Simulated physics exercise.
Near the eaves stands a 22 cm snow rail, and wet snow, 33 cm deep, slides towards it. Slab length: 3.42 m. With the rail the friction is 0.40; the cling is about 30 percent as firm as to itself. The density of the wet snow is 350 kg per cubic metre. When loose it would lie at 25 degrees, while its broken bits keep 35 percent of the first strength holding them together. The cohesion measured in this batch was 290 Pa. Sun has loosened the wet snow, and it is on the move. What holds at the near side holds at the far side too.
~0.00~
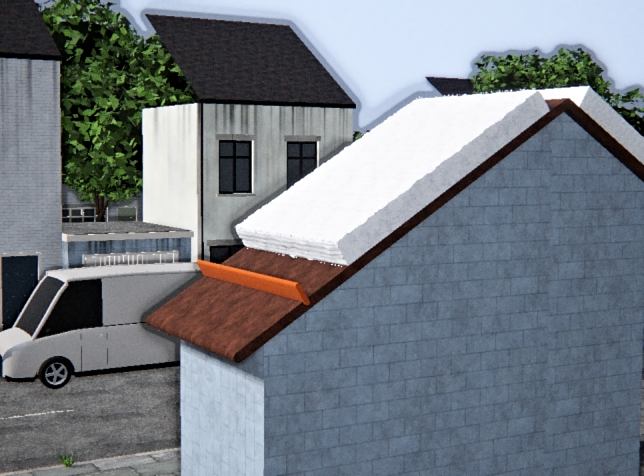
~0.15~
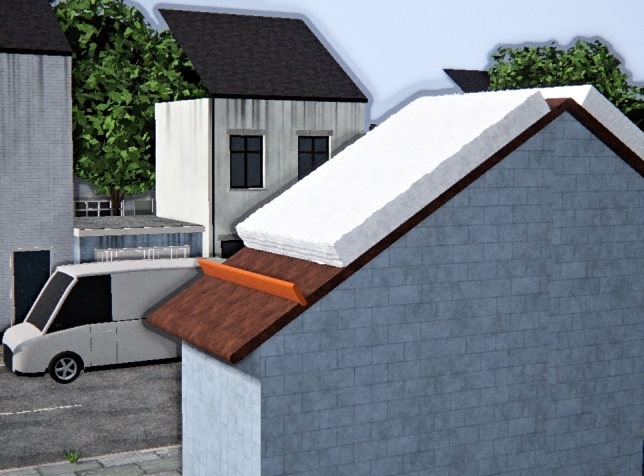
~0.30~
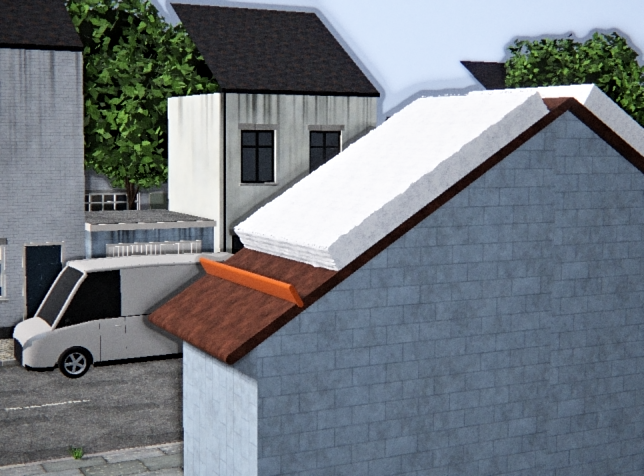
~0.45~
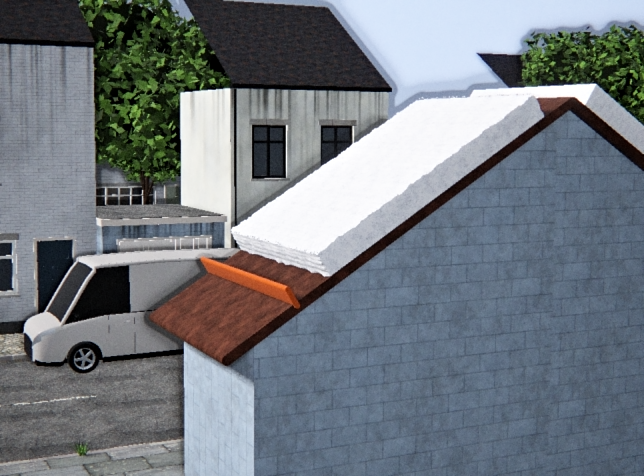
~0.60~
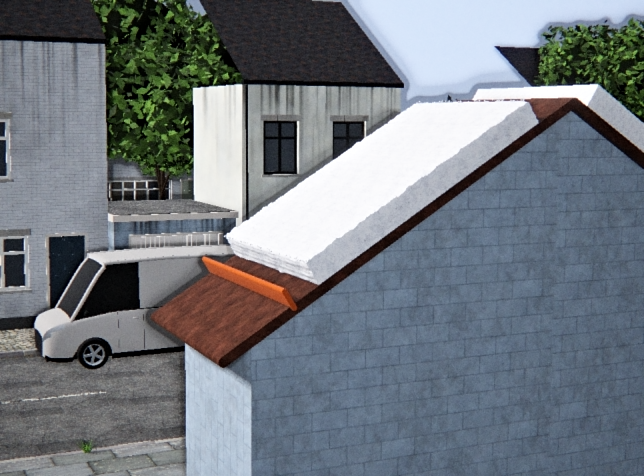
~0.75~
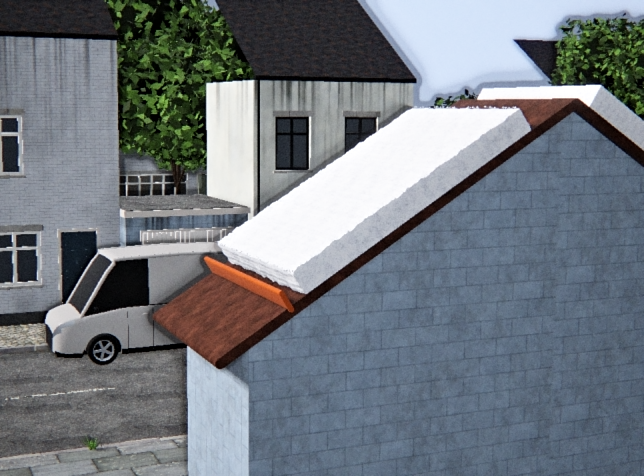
A grey block house with a reddish-brown roof stood in front of a parked white van, and a thick white slab of snow slid down the roof's left slope to the orange rail near the eaves.
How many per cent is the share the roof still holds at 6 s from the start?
I would say roughly 59 per cent.
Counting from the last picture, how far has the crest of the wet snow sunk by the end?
The top ends up roughly 1.0 m below where it was in the last picture.
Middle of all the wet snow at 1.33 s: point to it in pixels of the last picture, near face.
Near face, approx. (366, 231).
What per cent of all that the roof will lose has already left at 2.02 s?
I'd put it at around 30 %.
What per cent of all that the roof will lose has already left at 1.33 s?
Near 0 in a hundred.
After 1.33 s, 100 % of the snow is on the roof.
After 2.02 s, 89 % of the snow is on the roof.
After 2.71 s, 72 % of the snow is on the roof.
After 3.40 s, 63 % of the snow is on the roof.
After 6.00 s, 59 % of the snow is on the roof.
